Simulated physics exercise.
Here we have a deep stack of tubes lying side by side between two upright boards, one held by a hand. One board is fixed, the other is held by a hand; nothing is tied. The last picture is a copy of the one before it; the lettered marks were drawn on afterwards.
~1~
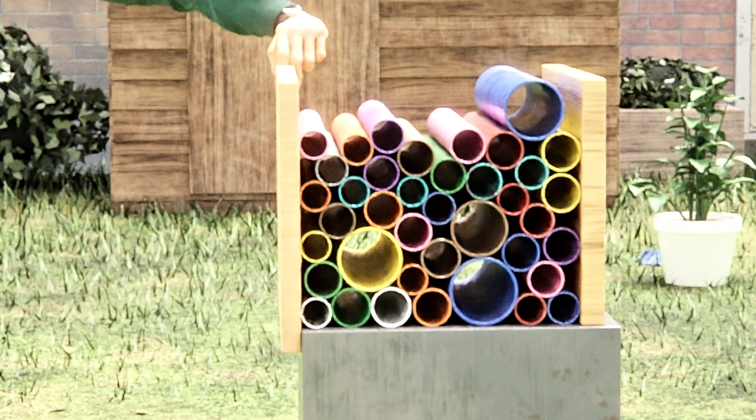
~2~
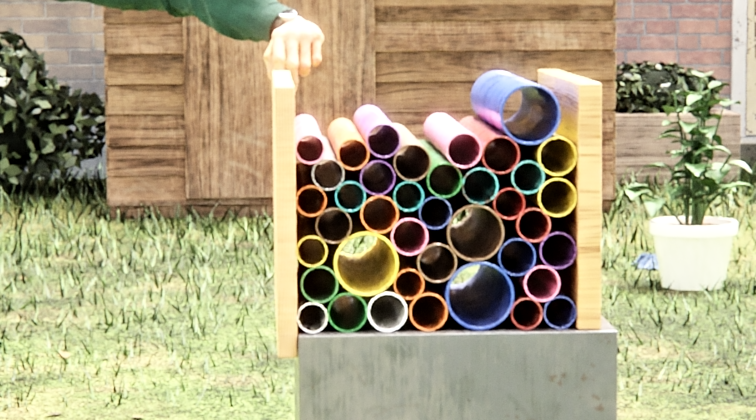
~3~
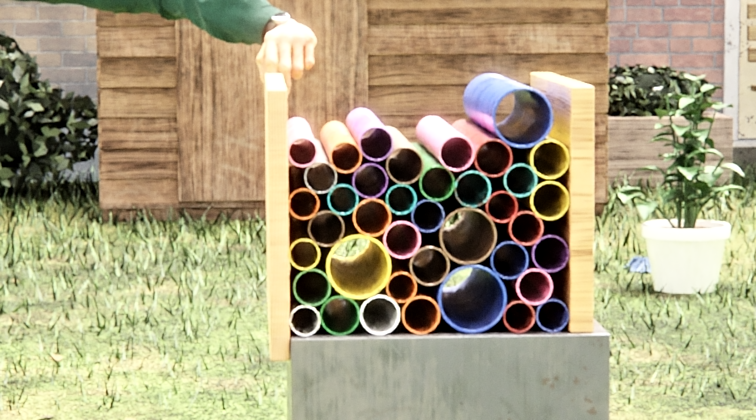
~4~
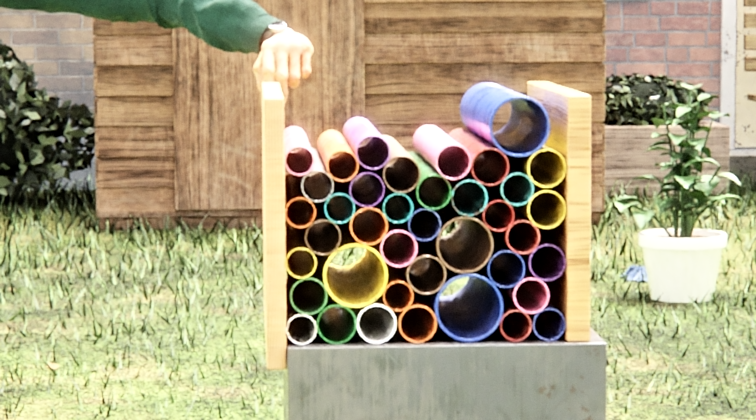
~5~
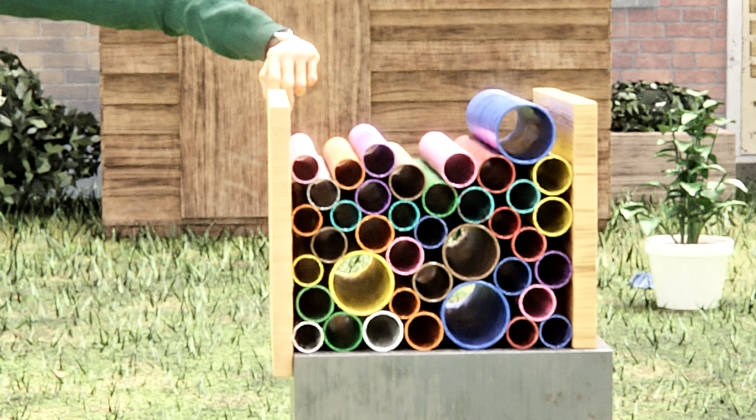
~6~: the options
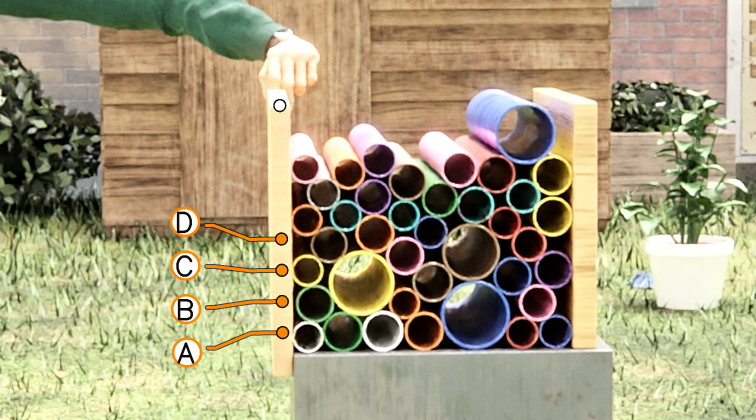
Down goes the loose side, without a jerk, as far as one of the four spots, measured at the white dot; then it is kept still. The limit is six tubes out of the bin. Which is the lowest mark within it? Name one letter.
The last mark within the limit is C.
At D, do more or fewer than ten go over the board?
It loses fewer than ten.
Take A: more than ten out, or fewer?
More than ten.
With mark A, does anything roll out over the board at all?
Yes, at A.
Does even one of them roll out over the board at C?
At C: Yes.
On the marked copy, A at (282, 332); B at (282, 301); C at (282, 271); D at (281, 239); the white dot at (280, 106).
Taking C. A third of the way, top of the board (291, 179).
Two thirds of the way, top of the board (292, 262).
When it is over, top of the board (292, 269), five out over the board.
As for the rest, A more than six out over the board; B more than six out over the board; D one out over the board.
